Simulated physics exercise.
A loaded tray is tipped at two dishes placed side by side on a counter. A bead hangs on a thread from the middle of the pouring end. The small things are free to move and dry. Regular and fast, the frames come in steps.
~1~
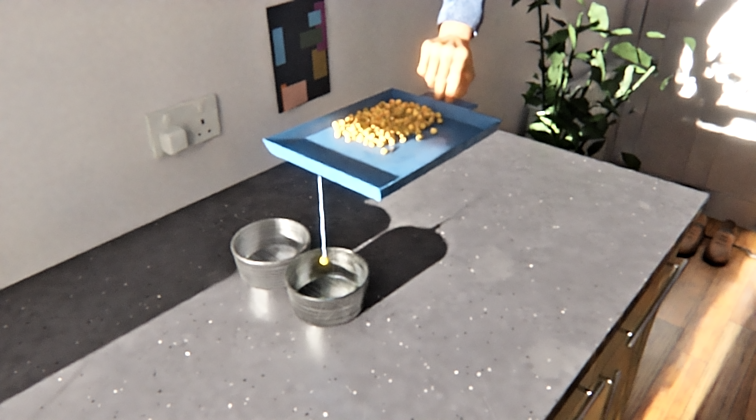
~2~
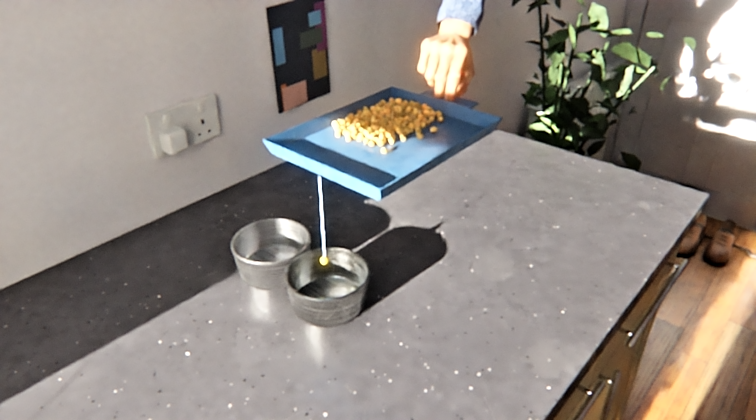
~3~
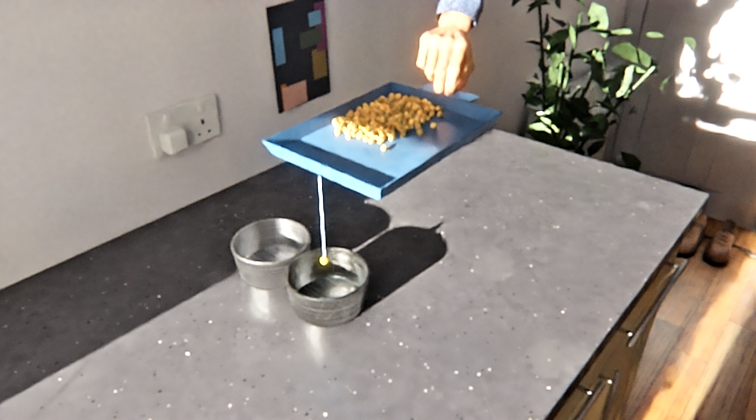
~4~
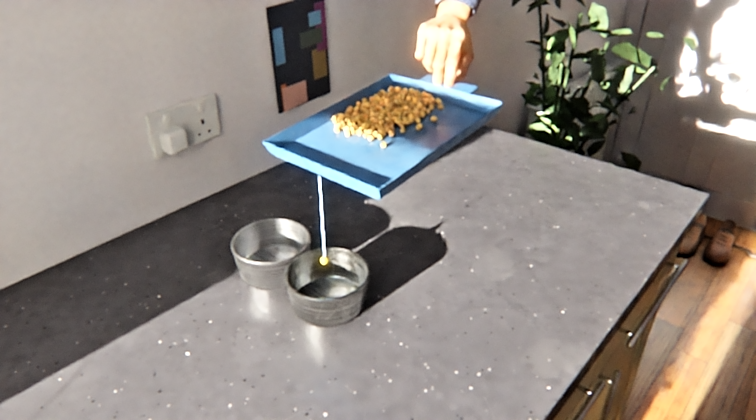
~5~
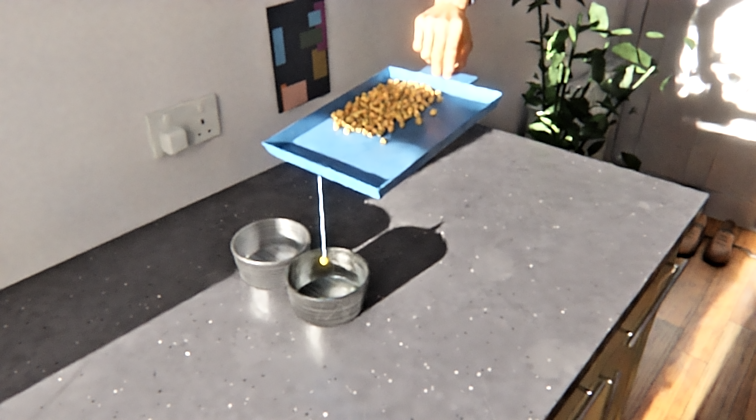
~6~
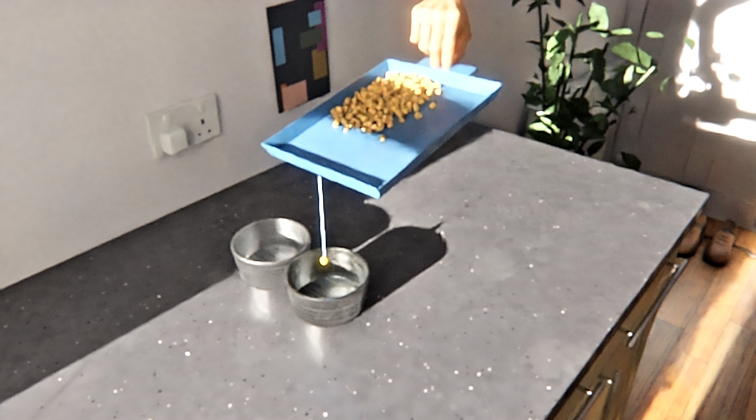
On a speckled grey counter, a hand gradually raised the far end of a blue tray of dried chickpeas above two round metal dishes, while a small bead hung still on its thread.
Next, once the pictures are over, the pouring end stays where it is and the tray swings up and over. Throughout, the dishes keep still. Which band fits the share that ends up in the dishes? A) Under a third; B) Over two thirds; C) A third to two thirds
C.
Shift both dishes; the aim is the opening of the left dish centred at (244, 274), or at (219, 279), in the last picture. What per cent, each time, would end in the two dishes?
Roughly 80 per cent, and 30 per cent.
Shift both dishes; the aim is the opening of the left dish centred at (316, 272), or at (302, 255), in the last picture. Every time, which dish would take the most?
So at the first spot it's the one placed on the left, and at the second spot it's the one placed on the left.
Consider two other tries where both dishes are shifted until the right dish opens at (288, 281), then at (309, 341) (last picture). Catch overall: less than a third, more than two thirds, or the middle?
Taking the tries in order: Above two thirds and less than a third.
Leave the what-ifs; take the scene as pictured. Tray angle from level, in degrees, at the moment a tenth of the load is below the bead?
About 95 degrees.
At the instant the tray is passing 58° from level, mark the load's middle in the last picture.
Somewhere about (301, 147).
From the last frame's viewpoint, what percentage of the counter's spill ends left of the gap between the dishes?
Near 90 in a hundred.
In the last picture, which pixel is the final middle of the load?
Close to (279, 289) in the last view.
Shortly afterwards, tray tipped steeply; all but a few on the tray; only a few outside both; a little in the air.
Next, tray tipped right over; the bulk on the tray; only a few in the right dish; only a few in the left dish; a little outside both; a little in the air.
Some moments later, tray tipped past a quarter turn; near a quarter in the right dish; near a third in the left dish; near half outside both.
In the end, tray tipped past a quarter turn; near a quarter in the right dish; near a third in the left dish; near half outside both.
